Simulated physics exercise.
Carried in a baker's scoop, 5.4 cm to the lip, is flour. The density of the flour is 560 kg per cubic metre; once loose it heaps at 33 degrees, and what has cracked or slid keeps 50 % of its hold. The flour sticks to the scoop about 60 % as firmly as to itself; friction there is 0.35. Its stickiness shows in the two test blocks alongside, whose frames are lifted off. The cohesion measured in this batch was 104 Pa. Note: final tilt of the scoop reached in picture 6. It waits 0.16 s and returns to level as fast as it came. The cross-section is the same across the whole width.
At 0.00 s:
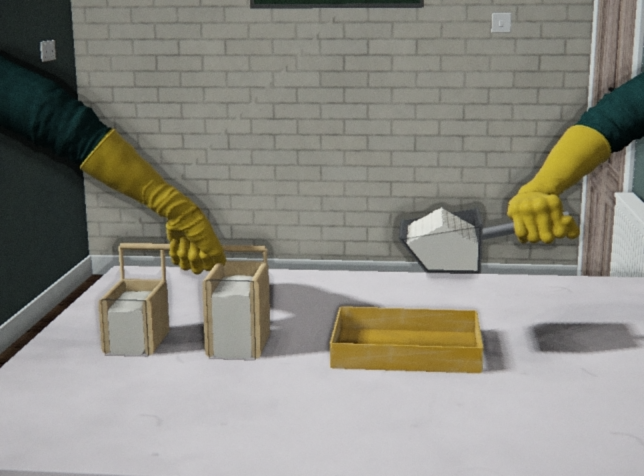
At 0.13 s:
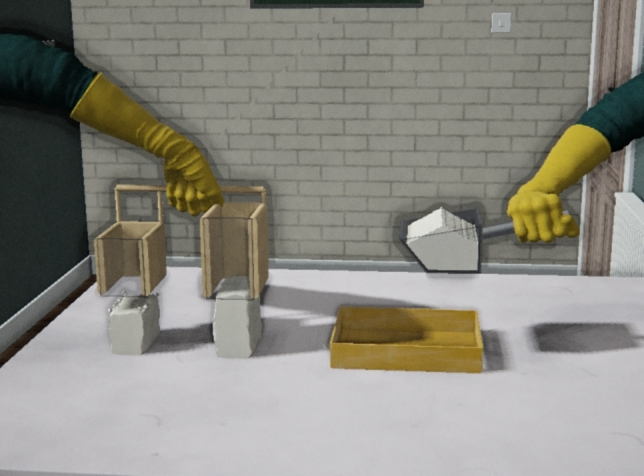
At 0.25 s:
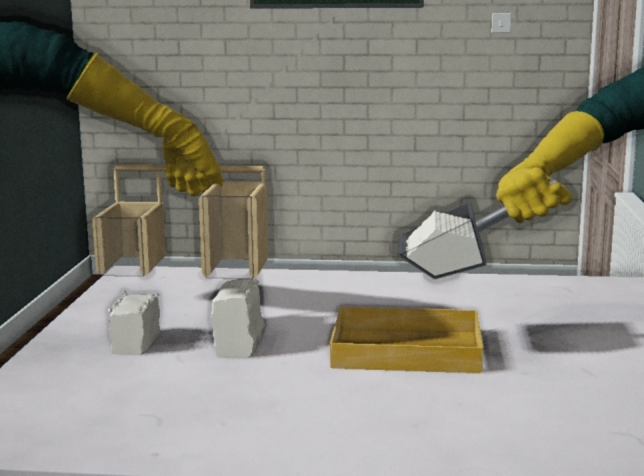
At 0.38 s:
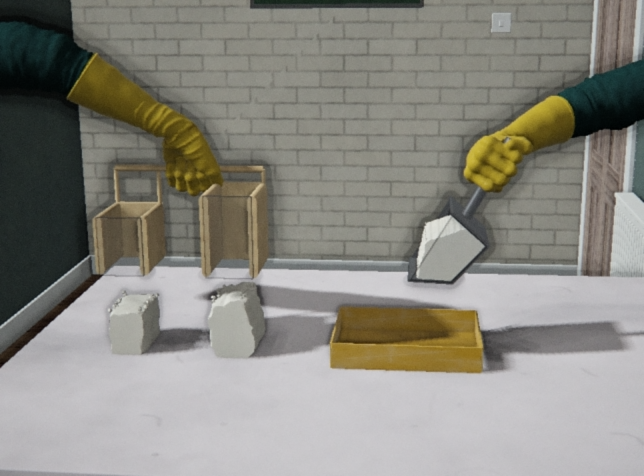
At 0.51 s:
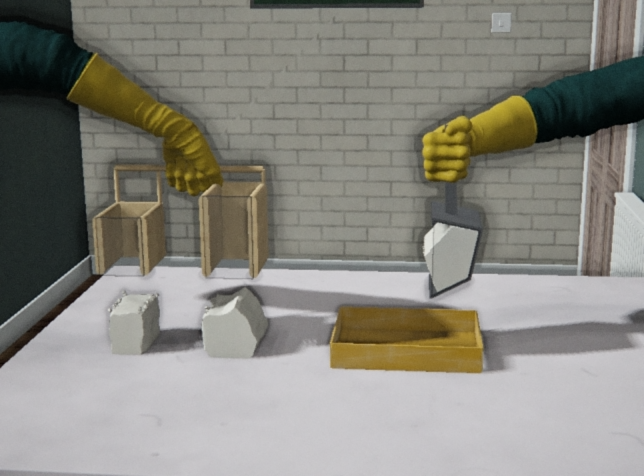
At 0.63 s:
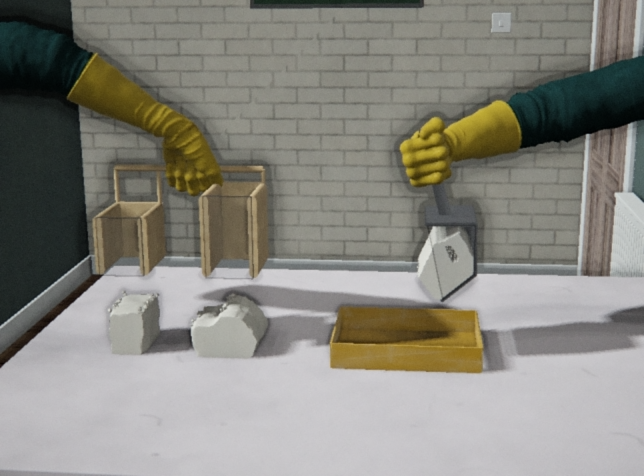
The clip shows a yellow-gloved hand lifting wooden casings off two pale blocks, then another steadily tilting a loaded scoop until it points down above a yellow tray, while the taller block slumps and the shorter barely changes.
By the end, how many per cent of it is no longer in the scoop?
Roughly 100 percent.
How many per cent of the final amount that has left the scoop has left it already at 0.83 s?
It comes to around 80 %.
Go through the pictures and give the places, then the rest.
In the first frame, lip at (402, 238), tilt 0 degrees; crest of the flour at (444, 226); block heights 8.4 cm, 12 cm (left to right).
In the second frame, lip at (402, 238), tilt 1 degrees; crest of the flour at (443, 226); block heights 8.3 cm, 12 cm (left to right).
In the third frame, lip at (401, 253), tilt 17 degrees; crest of the flour at (436, 230); block heights 8.3 cm, 11 cm (left to right).
In the fourth frame, lip at (409, 278), tilt 49 degrees; crest of the flour at (466, 230); block heights 8.3 cm, 11 cm (left to right).
In the fifth frame, lip at (430, 295), tilt 79 degrees; crest of the flour at (455, 228); block heights 8.3 cm, 9.4 cm (left to right).
In the sixth frame, lip at (441, 299), tilt 92 degrees; crest of the flour at (457, 234); block heights 8.3 cm, 8.2 cm (left to right).
After 0.83 s, the scoop is at 91 degrees and 78 % has left it.
After 1.07 s, the scoop is at 43 degrees and 100 % has left it.
After 1.30 s, the scoop is at 1 degrees and 100 % has left it.
After 1.53 s, the scoop is at 0 degrees and 100 % has left it.
After 1.64 s, the scoop is at 0 degrees and 100 % has left it.
